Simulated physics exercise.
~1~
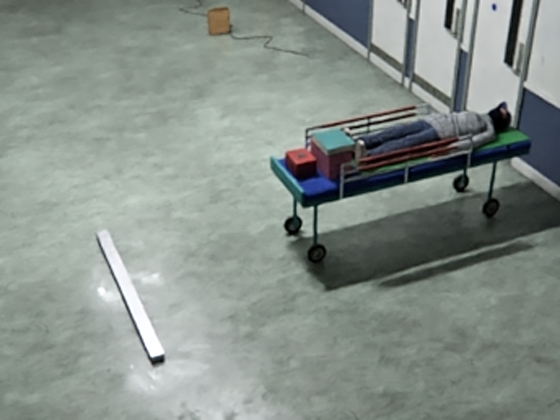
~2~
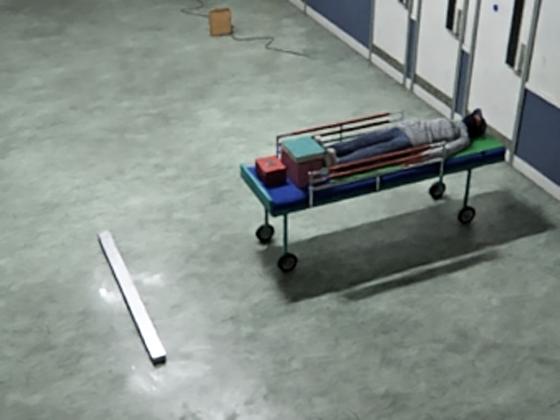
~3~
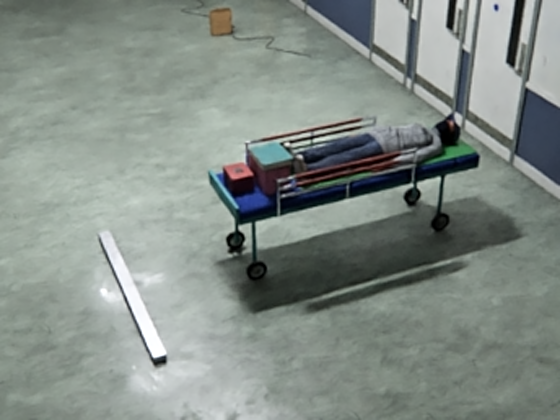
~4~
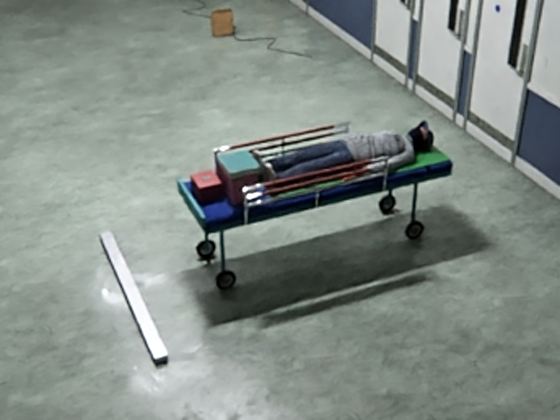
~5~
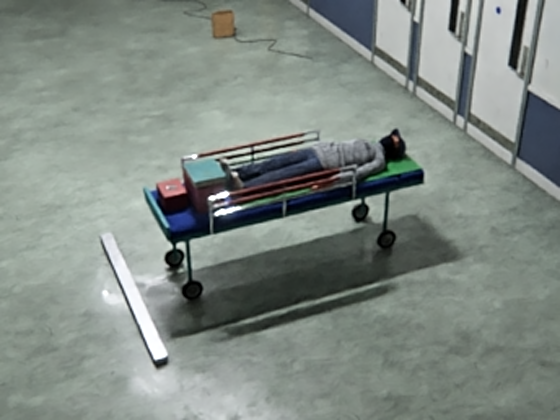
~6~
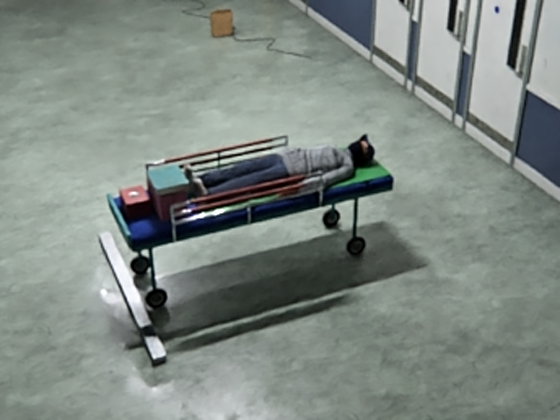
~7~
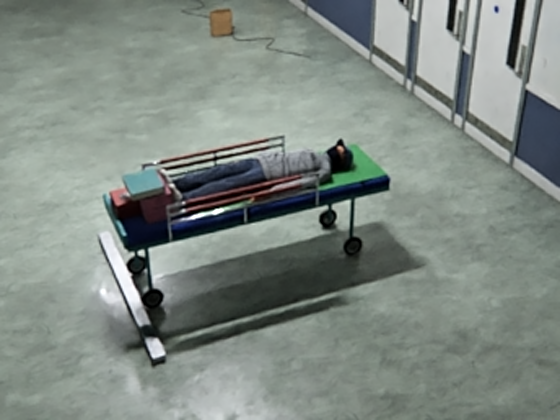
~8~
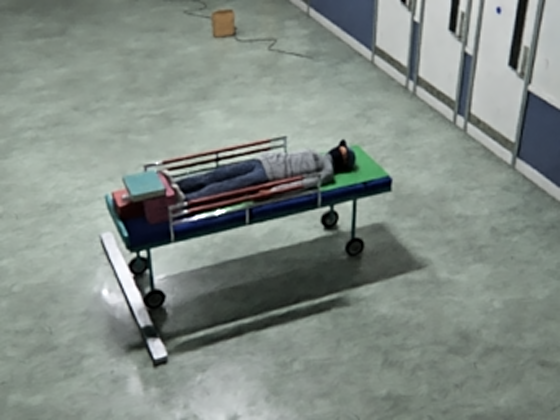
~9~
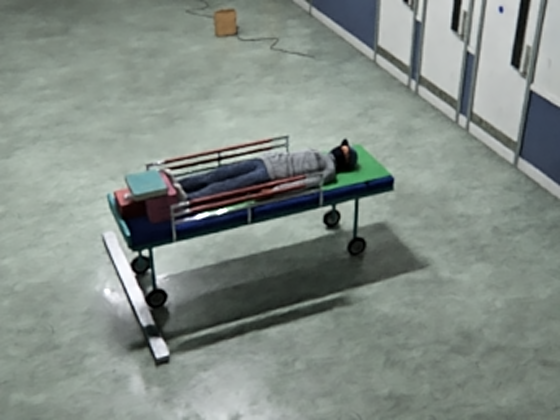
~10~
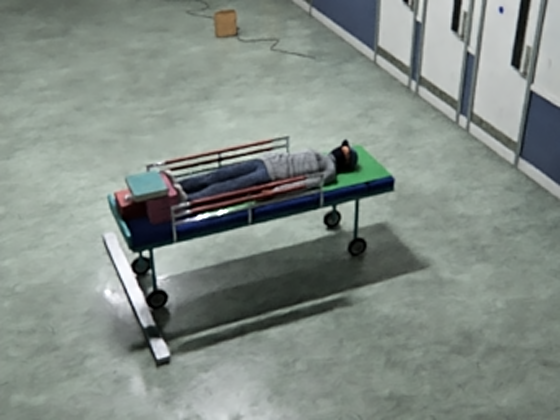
Trolley carrying a person lying flat rolls left and stops at a floor sill, teal-topped load sliding forward but staying aboard.
